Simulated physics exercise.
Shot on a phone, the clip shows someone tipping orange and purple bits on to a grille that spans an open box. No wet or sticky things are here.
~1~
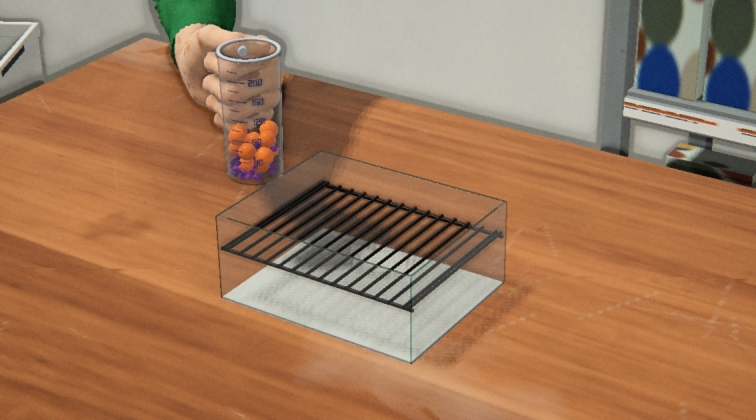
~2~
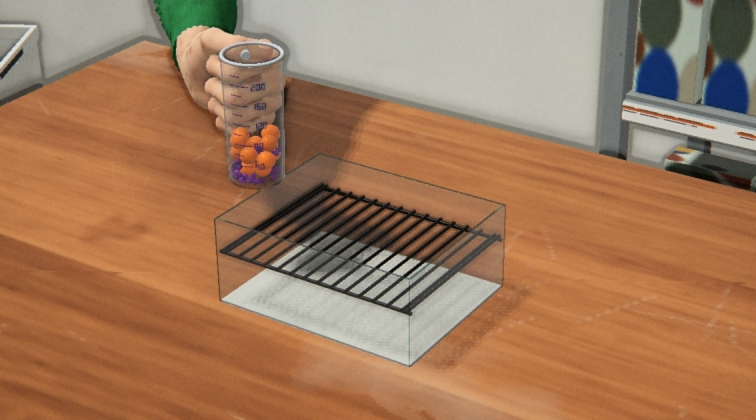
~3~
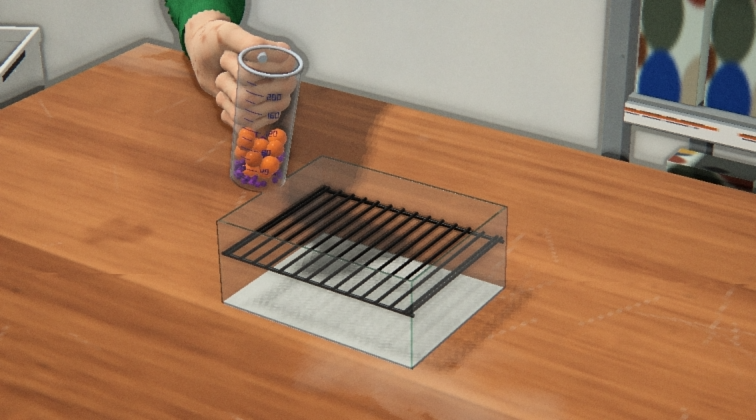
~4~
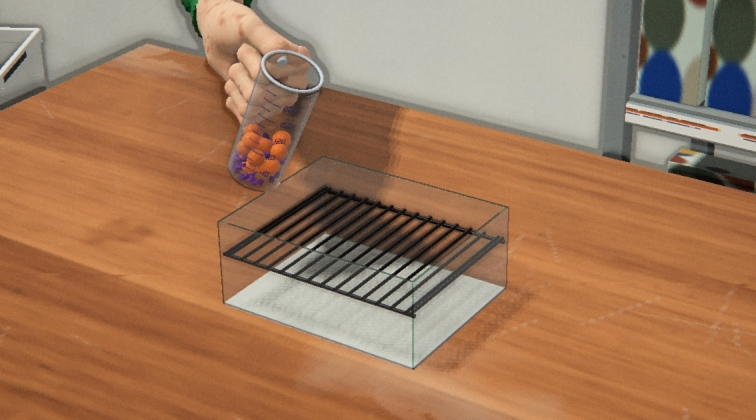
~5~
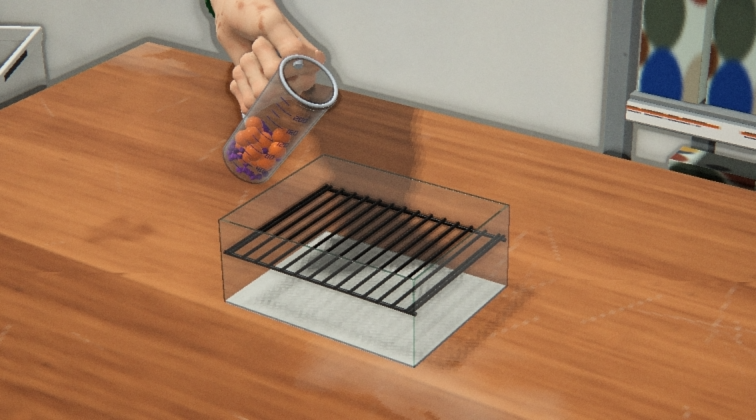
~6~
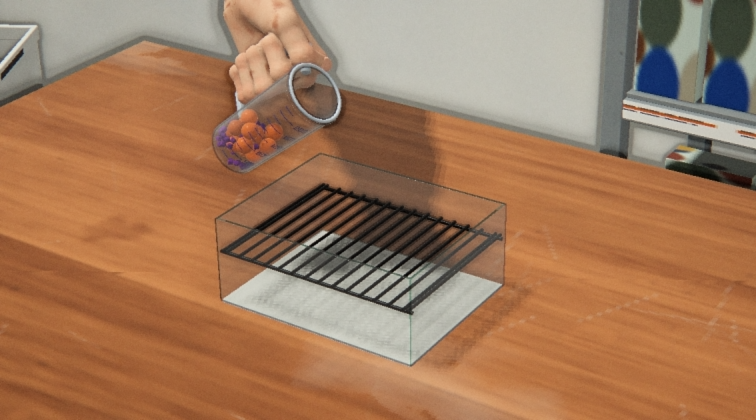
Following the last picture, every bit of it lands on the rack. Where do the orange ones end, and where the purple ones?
For orange: Retained above. Purple: Through the grille.
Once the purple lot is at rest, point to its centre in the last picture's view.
About (338, 290).
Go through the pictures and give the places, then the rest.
In the first frame, cup at (252, 112), upright; rack at (438, 263), 16 wires across; orange round beads at (254, 141), wider than the gaps; purple dice-shaped beads at (254, 156), narrower than the gaps.
In the second frame, cup at (254, 116), upright; purple ones at (256, 160).
In the third frame, cup at (264, 121), tipped 10°; orange ones at (261, 148).
In the fourth frame, cup at (273, 123), tipped 24°; purple ones at (258, 157).
In the fifth frame, cup at (277, 122), tipped 38°; orange ones at (263, 141).
In the sixth frame, cup at (274, 121), tipped 51°; rack at (437, 266); orange ones at (255, 134); purple ones at (244, 137).
Then, 0.39 s past the last view, orange ones, all in the cup; purple ones, all in the cup.
Then, 0.73 s past the last view, orange ones, nearly all in the cup, a small part on or over the wires; purple ones, all in the cup.
Then, 1.03 s past the last view, orange ones, all on or over the wires; purple ones, about half in the cup, about a quarter on or over the wires, about a quarter under the rack.
Finally, orange ones, all on the wires, none under the rack; purple ones, a stray few on the wires, nearly all under the rack.
